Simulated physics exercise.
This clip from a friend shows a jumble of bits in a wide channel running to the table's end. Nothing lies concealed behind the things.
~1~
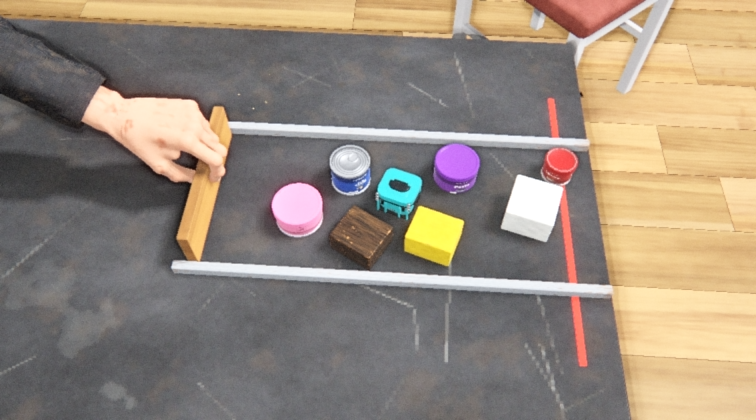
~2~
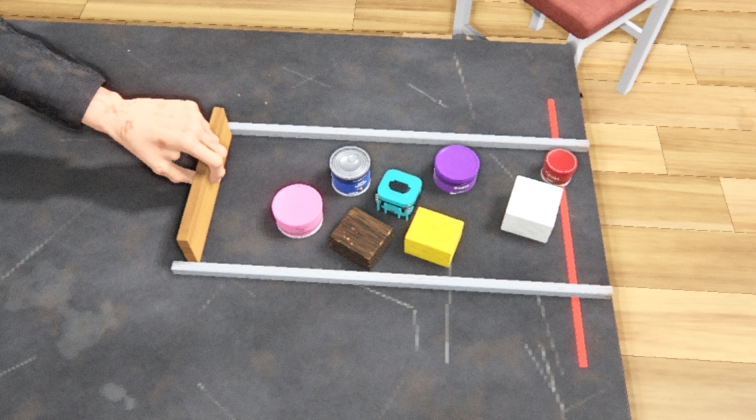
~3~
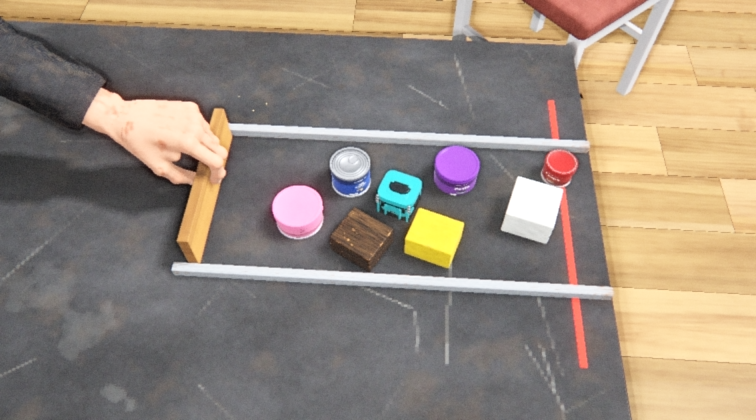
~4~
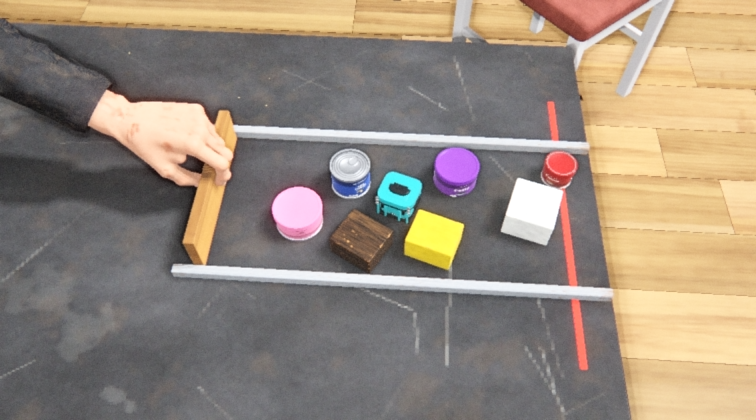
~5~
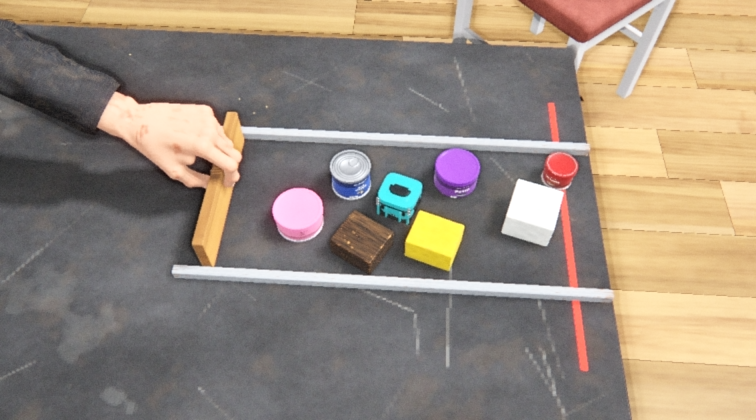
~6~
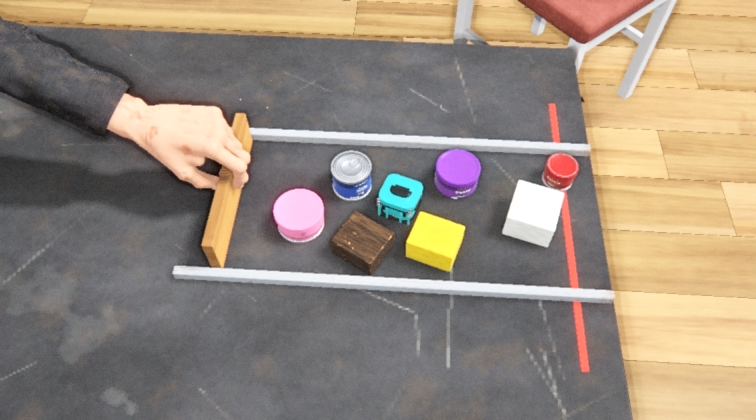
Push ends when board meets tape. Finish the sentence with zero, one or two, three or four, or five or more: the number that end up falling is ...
The number that end up falling is five or more.
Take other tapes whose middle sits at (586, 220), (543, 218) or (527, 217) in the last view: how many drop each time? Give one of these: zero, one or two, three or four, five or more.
Five or over; three to four; 1 or 2.
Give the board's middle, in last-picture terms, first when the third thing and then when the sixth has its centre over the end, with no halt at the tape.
At (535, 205) for the third, at (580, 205) for the sixth.
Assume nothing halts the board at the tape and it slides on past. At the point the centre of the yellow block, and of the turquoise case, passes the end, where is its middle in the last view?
First one: Around (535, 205). Other one: Around (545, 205).
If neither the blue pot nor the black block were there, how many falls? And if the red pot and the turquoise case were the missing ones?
Falls come to 3 the first time and 3 the other time.
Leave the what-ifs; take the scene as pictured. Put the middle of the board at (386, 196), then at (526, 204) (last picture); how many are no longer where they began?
Moved so far: 6, then 8.
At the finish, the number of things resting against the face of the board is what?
Result: 3 in all.
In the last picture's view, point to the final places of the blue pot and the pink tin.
Taking them in turn, first comes (586, 186), then (595, 224).
Soon after, none off yet; red pot at rest near (560, 172); white block at rest near (533, 214); purple tub at rest near (457, 174).
Then, none off yet; red pot at rest near (560, 172); white block moved a little near (553, 216); purple tub moved about its own width near (517, 162).
At rest, the number that fall off is five or more; fallen, turquoise case, yellow block, purple tub, white block and red pot.
